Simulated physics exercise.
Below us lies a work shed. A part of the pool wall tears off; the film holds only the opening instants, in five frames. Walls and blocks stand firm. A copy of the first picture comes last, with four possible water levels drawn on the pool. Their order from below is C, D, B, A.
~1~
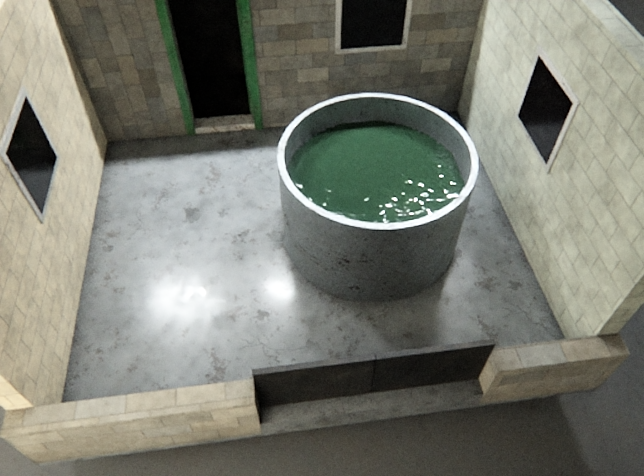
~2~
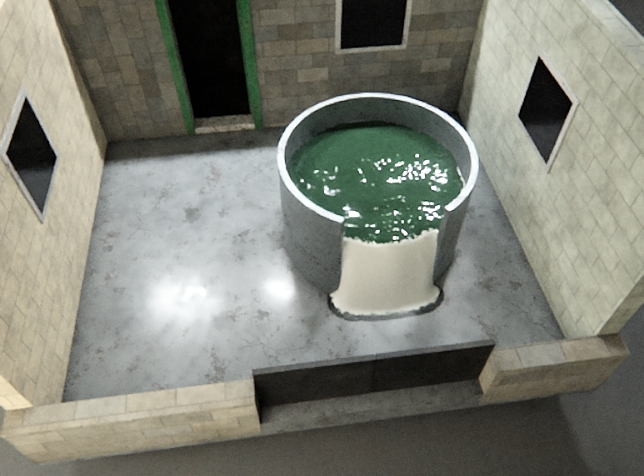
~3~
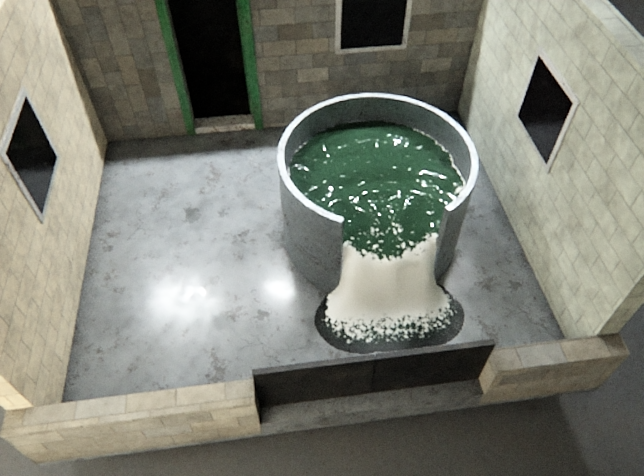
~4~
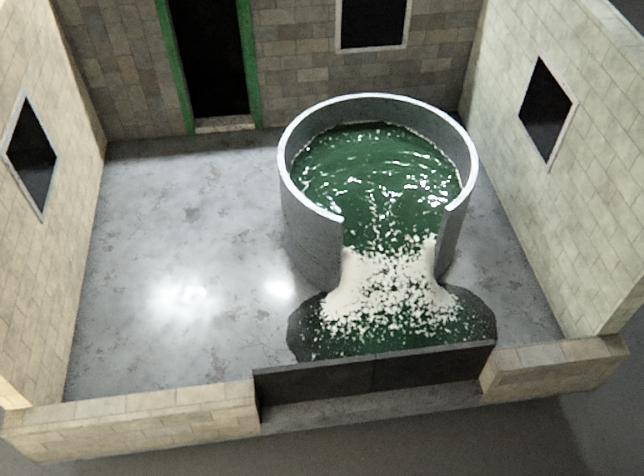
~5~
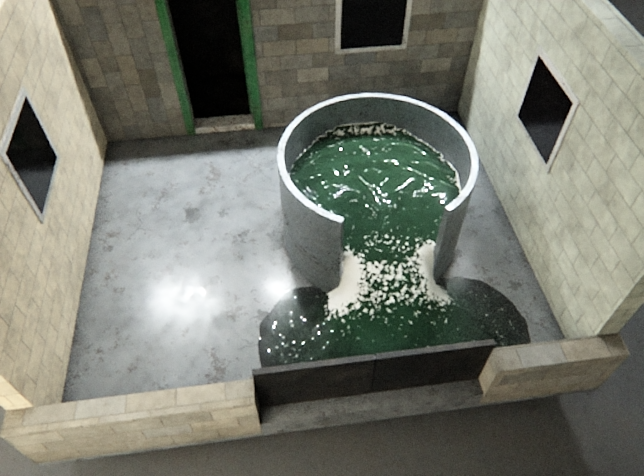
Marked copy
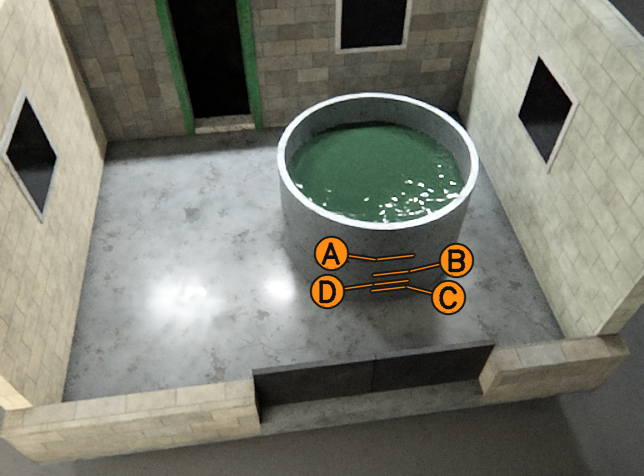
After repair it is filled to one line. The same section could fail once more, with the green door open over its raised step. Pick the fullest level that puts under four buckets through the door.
B.
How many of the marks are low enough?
Three of them.
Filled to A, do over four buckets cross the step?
Yes, it does.
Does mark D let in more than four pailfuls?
No.
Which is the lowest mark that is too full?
Here it is mark A.
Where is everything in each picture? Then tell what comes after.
Water in the pool at rest, its middle at (375, 177); foot of the green doorway at (226, 131); shut gate at (374, 361), in the first frame.
Front seen at (437, 293), 2 % of the ground wet, in the second frame.
Front seen at (450, 300), 5 % of the ground wet, in the third frame.
Front seen at (307, 321), 11 % of the ground wet, in the fourth frame.
Front seen at (291, 319), 15 % of the ground wet, in the fifth frame.
On the marked copy, A at (394, 257); B at (391, 273); C at (389, 288); D at (390, 282); from the bottom up C, D, B, A.
With A, about 9 bucketfuls get in.
With B, a splash gets over, under a bucket.
With C, nothing gets over.
With D, nothing gets over.
